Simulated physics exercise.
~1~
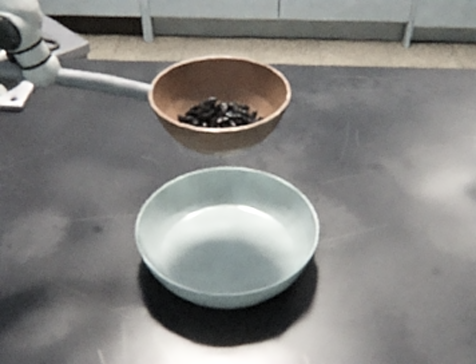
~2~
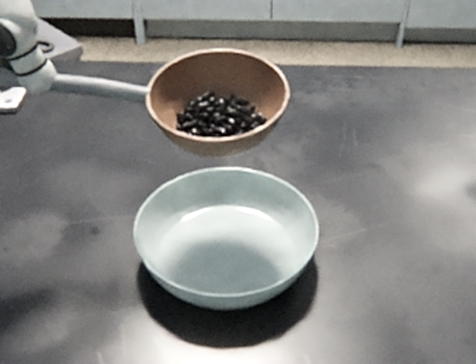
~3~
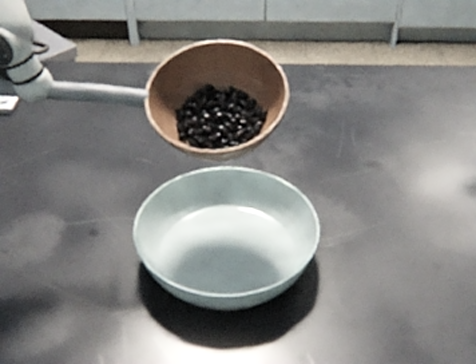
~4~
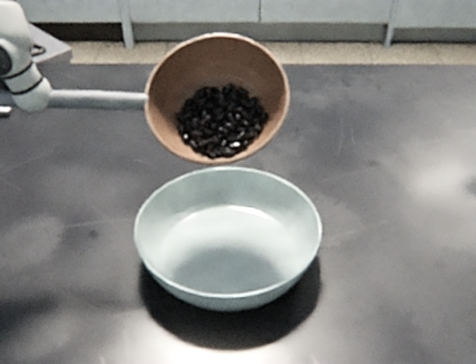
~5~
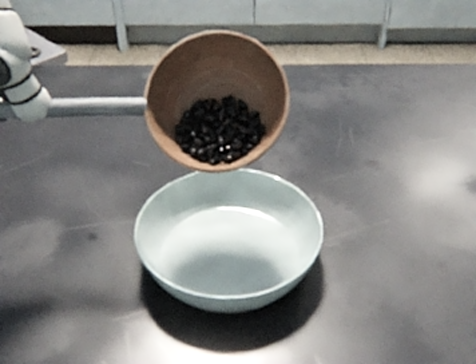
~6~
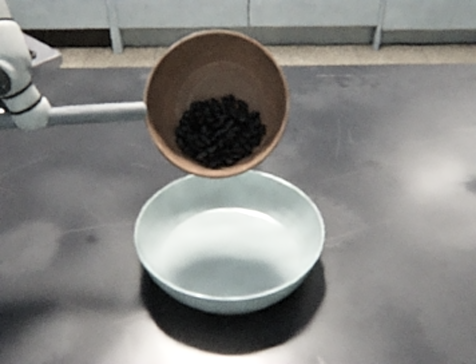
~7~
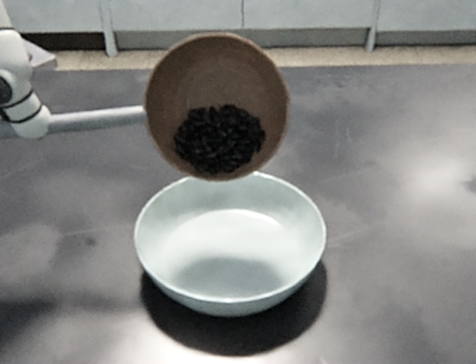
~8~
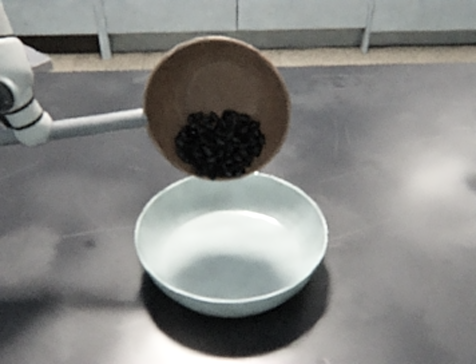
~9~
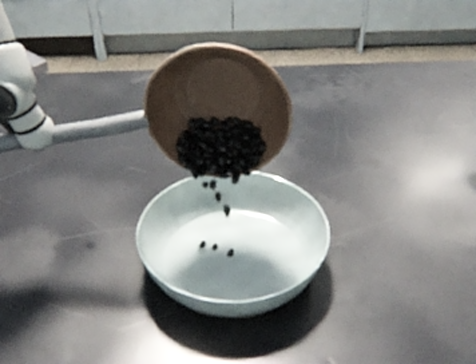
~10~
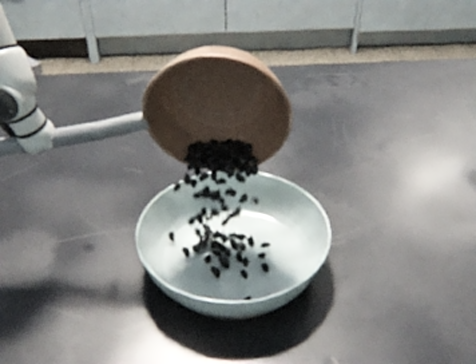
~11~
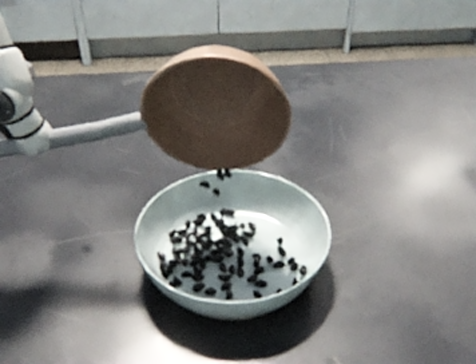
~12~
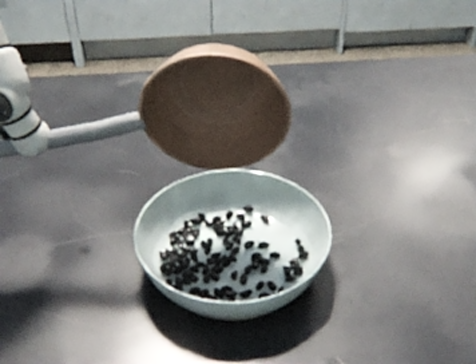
The clip shows a robot arm at the left steadily tipping a brown ladle of black beans over a pale blue-green pan. The beans stay in at first, then spill in a rush, ending scattered across the pan's bottom beneath the emptied ladle.
